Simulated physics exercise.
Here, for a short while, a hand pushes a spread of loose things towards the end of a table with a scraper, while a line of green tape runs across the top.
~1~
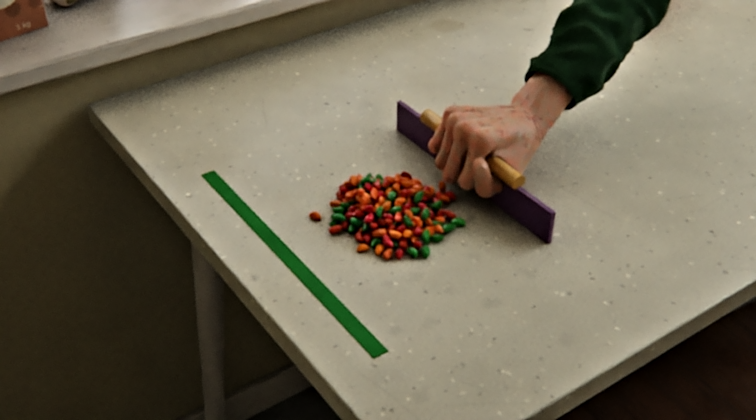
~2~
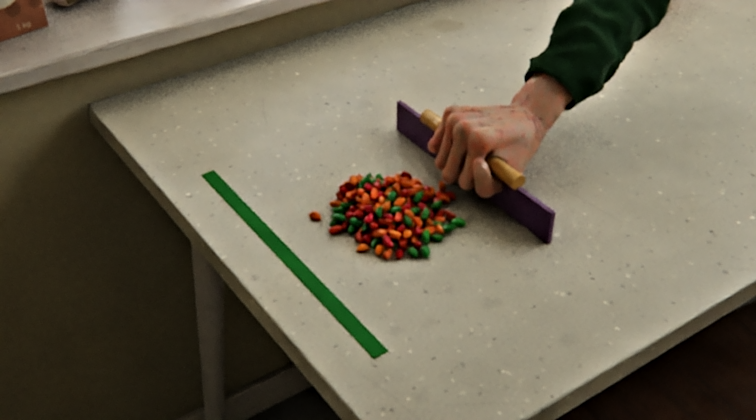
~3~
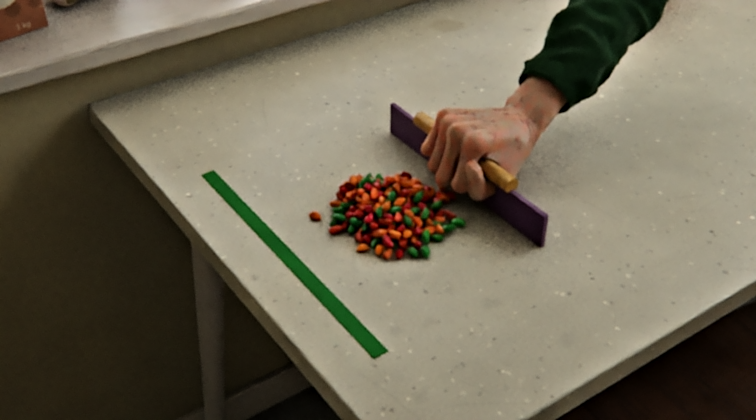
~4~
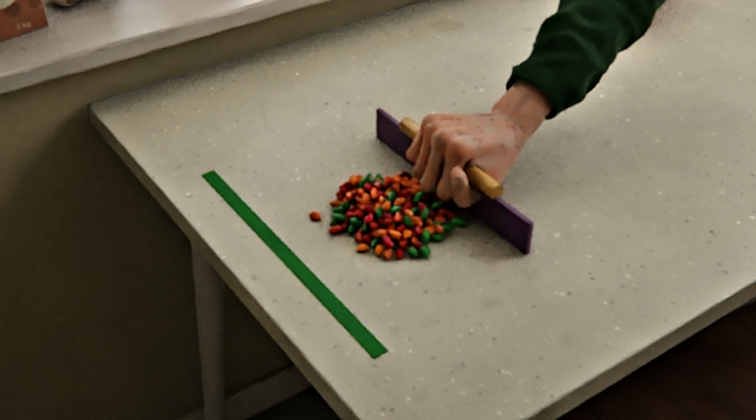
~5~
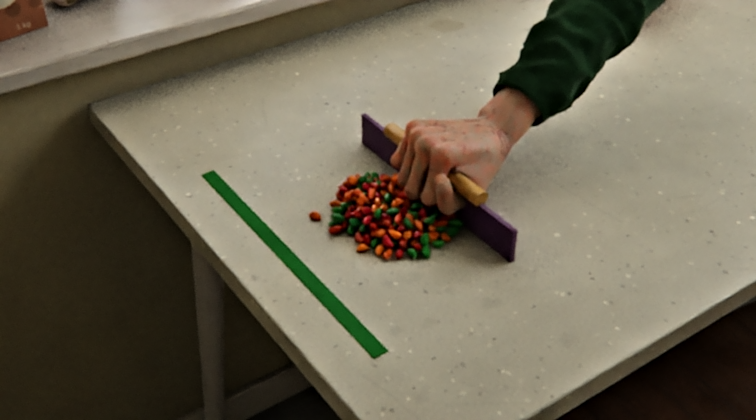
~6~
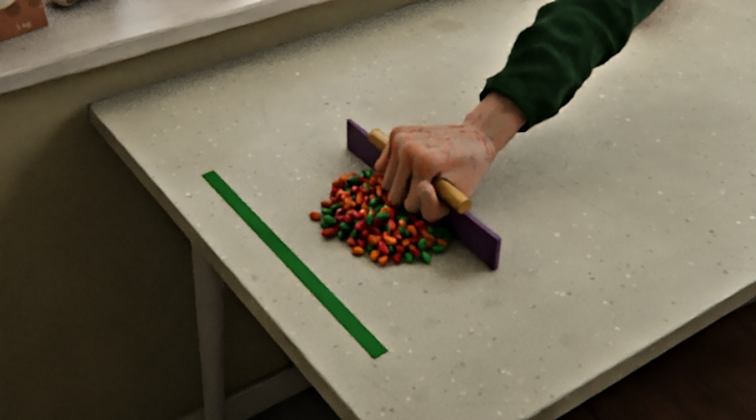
A hand slides a purple scraper left into a pile of colorful jelly beans, bunching them.
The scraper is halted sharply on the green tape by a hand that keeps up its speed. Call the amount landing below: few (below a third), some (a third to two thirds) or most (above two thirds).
Some.
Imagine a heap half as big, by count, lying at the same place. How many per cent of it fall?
About 30 %.
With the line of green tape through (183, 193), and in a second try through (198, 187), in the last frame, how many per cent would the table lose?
About 100 %, then 80 %.
Just after the last frame, scraper still moving, near (349, 202); heap all on the table, its front near (260, 263).
A moment on, scraper stopped at the green tape; heap roughly a third over the edge.
Further on, scraper stopped at the green tape; heap roughly half over the edge.
When it is over, scraper stopped at the green tape; heap roughly half over the edge.
